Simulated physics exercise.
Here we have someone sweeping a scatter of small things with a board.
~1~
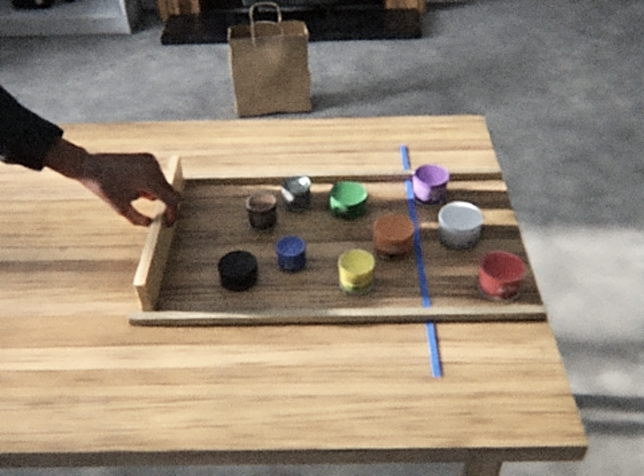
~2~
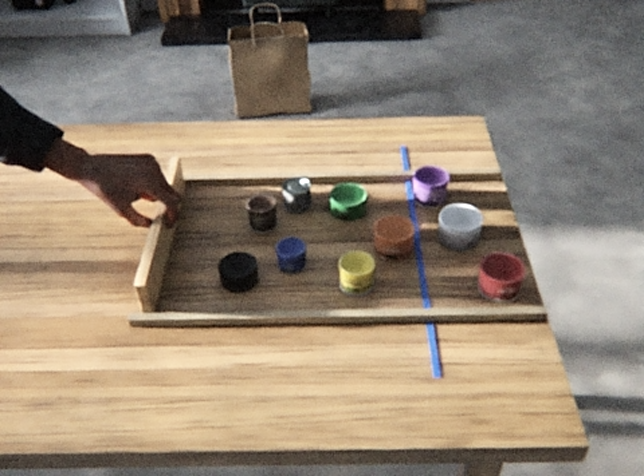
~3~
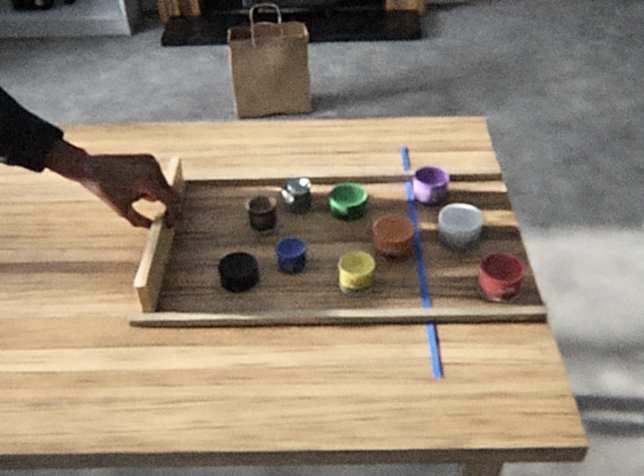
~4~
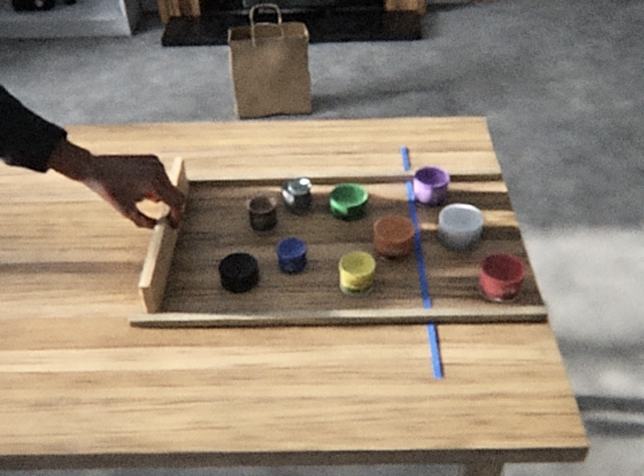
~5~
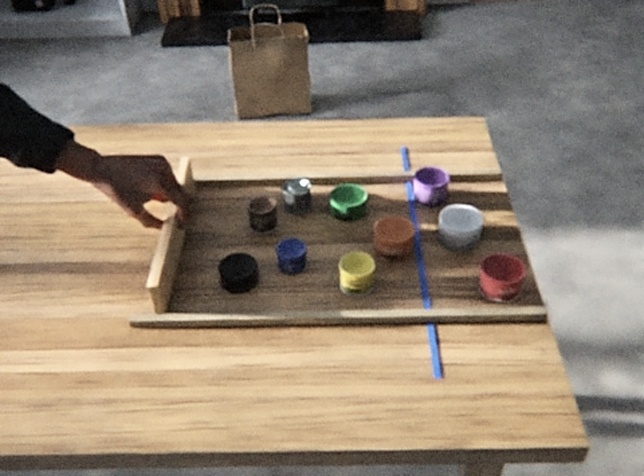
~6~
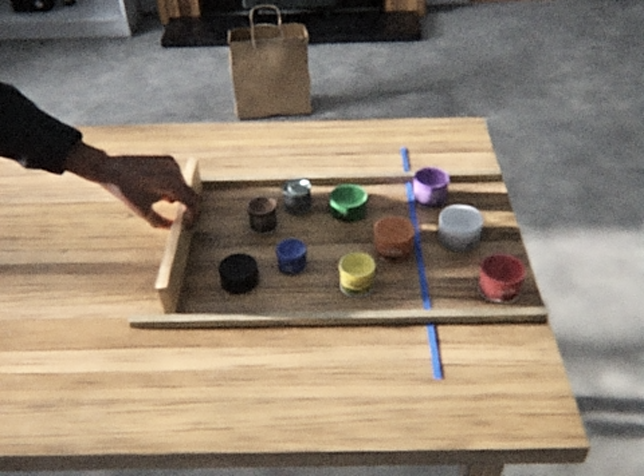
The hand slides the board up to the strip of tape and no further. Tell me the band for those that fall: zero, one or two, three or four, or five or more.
As it turns out, the number that fall off is zero.
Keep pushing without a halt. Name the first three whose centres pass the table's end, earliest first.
In order: The red tin, then the white tub, then the yellow tin.
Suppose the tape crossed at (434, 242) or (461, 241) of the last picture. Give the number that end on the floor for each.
It would be 0 and 1.
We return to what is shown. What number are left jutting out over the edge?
1 of them.
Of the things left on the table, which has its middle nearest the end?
The red tin.
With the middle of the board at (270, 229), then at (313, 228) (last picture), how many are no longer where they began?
First 3, then 6.
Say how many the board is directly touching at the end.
It touches 4.
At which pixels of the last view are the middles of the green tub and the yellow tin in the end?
The green tub at (459, 207), the yellow tin at (483, 279).
Soon after, none off yet; red tin at rest near (501, 278); white tub at rest near (460, 228); purple pot at rest near (431, 188).
Then, none off yet; red tin at rest near (501, 278); white tub at rest near (460, 228); purple pot moving near (439, 185).
At rest, the number that fall off is zero.
